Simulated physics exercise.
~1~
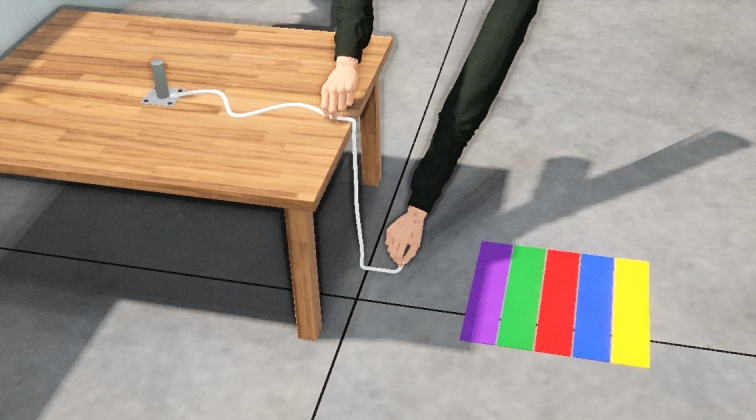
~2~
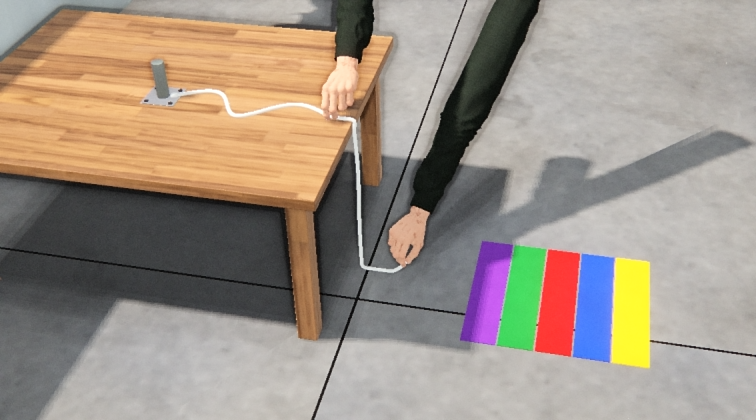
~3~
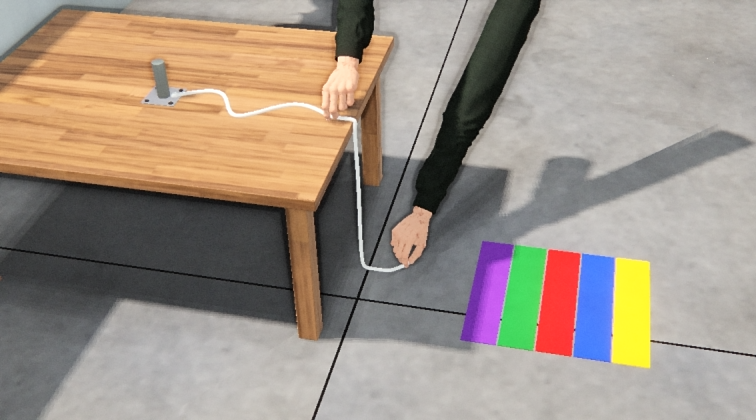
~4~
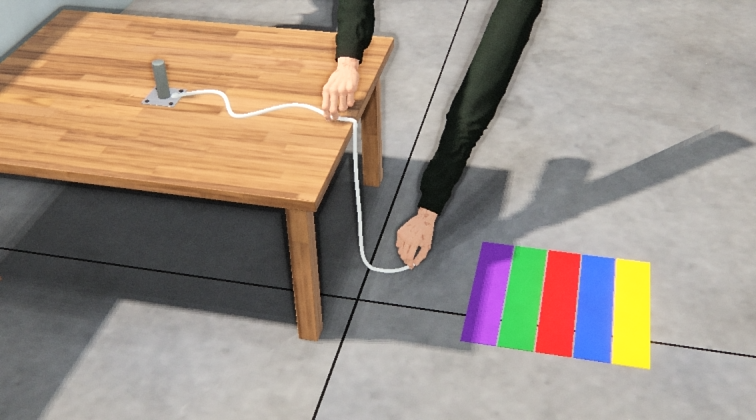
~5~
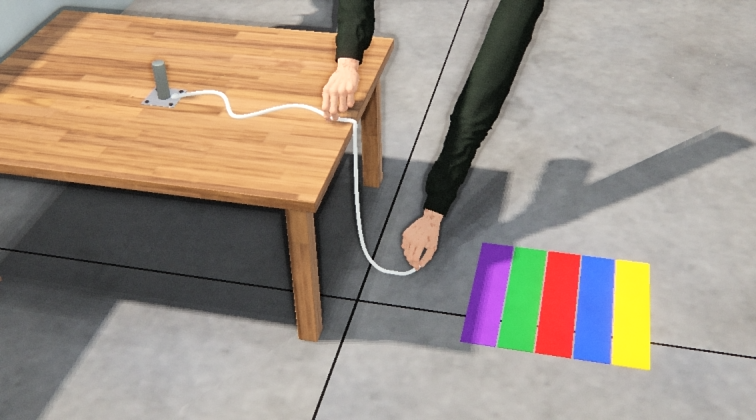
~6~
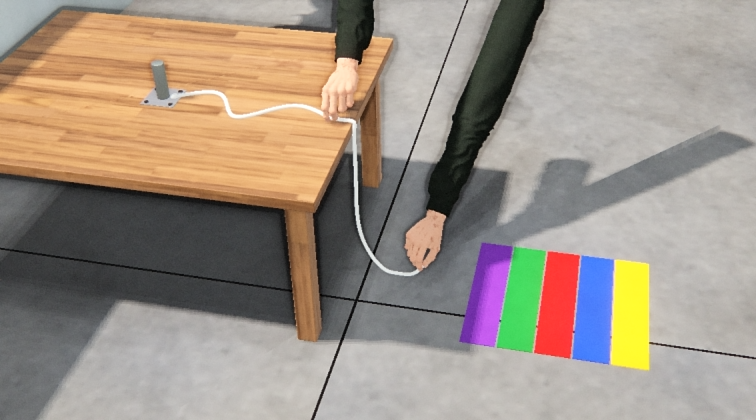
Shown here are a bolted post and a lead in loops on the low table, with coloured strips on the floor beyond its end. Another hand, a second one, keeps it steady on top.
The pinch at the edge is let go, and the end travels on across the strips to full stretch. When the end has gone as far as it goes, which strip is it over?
It is over the red strip.
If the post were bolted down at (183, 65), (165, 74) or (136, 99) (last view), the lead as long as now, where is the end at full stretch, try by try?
Per try, approx.: (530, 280); (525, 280); (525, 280).
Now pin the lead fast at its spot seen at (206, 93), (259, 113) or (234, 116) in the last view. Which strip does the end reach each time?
First try red, second green, third green.
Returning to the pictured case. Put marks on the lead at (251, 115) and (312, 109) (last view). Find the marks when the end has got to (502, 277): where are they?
First point (281, 110), second point (342, 120).
A little later, end near (503, 277); over purple.
Next, end near (539, 282); over green.
When it is tight, end near (562, 285); over red. The end stops over the red strip.
